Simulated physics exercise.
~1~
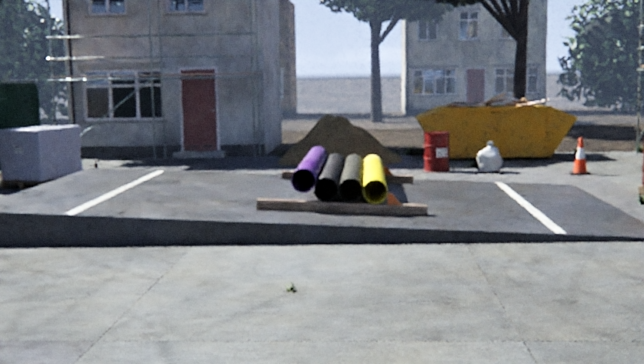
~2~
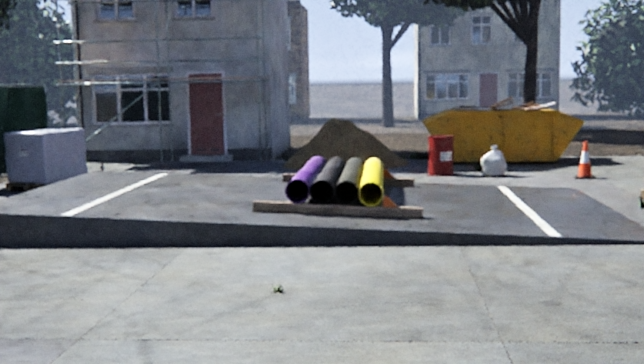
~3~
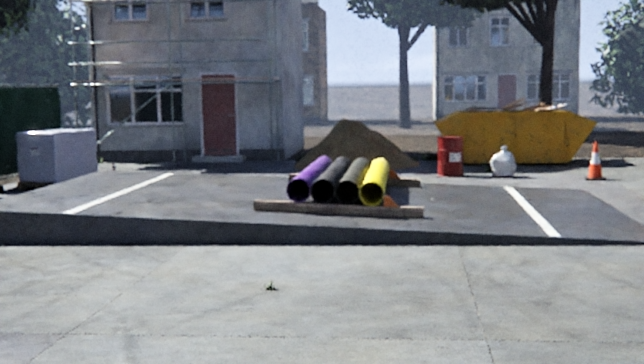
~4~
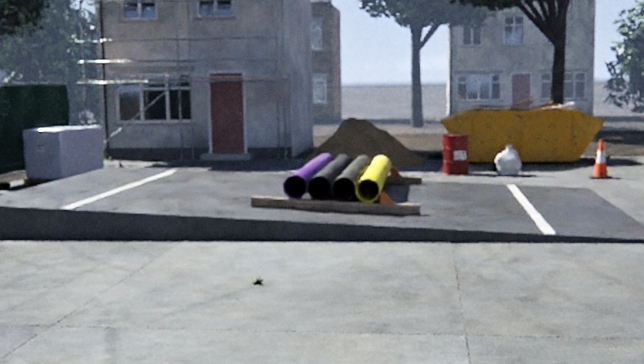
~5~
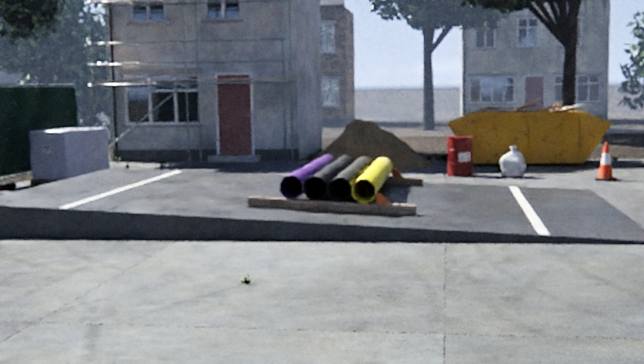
Four pipes, one purple and one yellow, stay resting on timbers as the view drifts sideways.
